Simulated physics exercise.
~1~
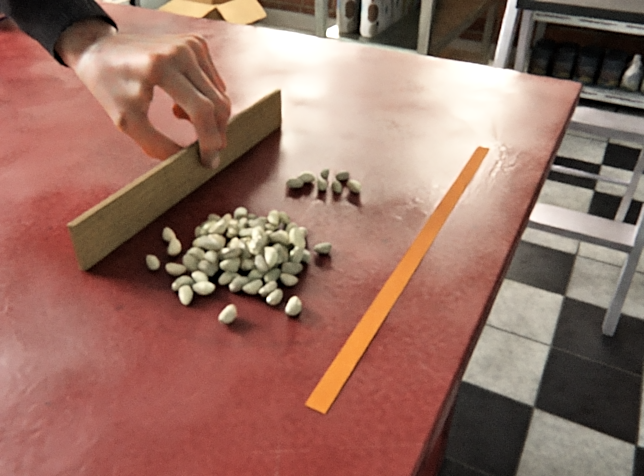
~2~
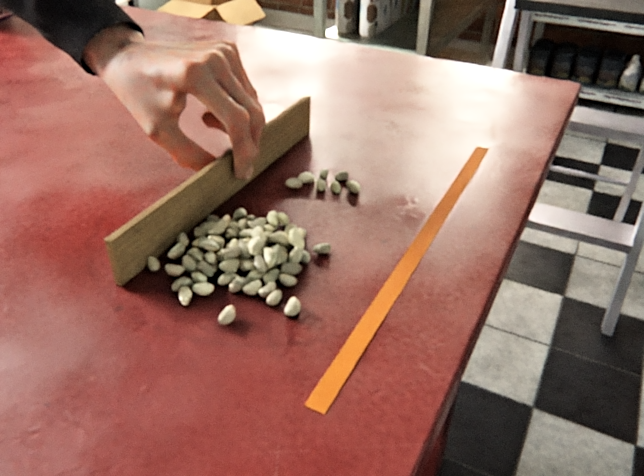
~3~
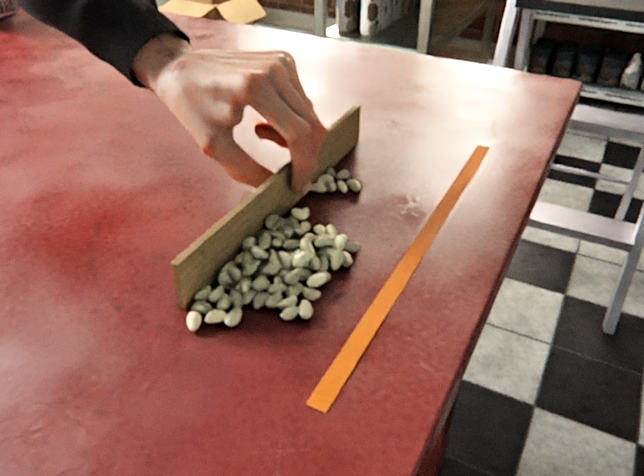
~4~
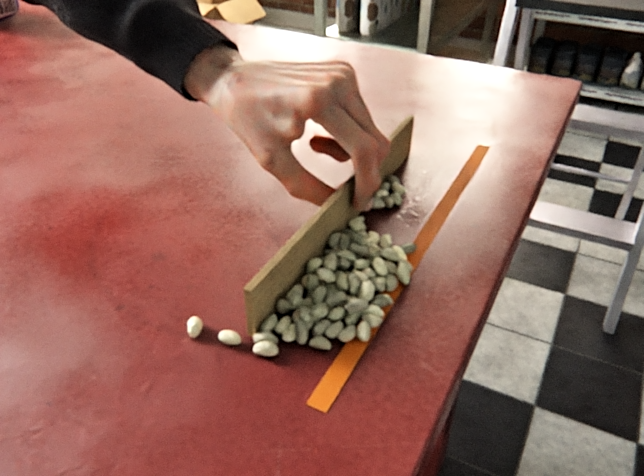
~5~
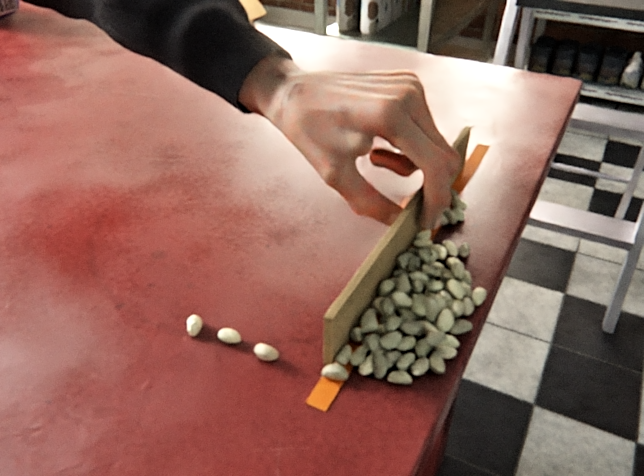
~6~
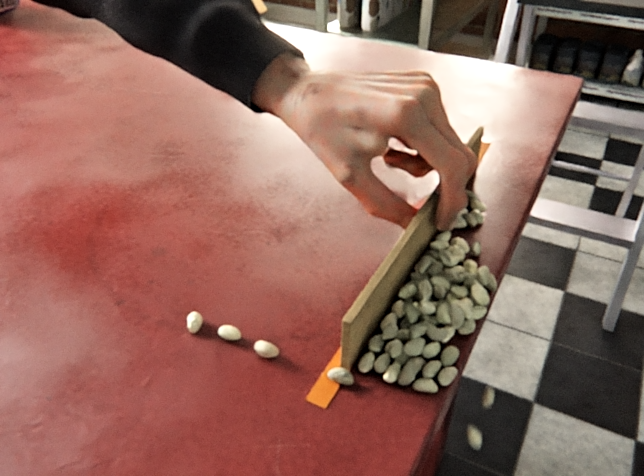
A hand slid an upright strip of card rightward across a red table, sweeping a large heap and a small cluster of pale beans along until it stopped at the orange tape, leaving a few behind as a couple from the front heap dropped off the edge.
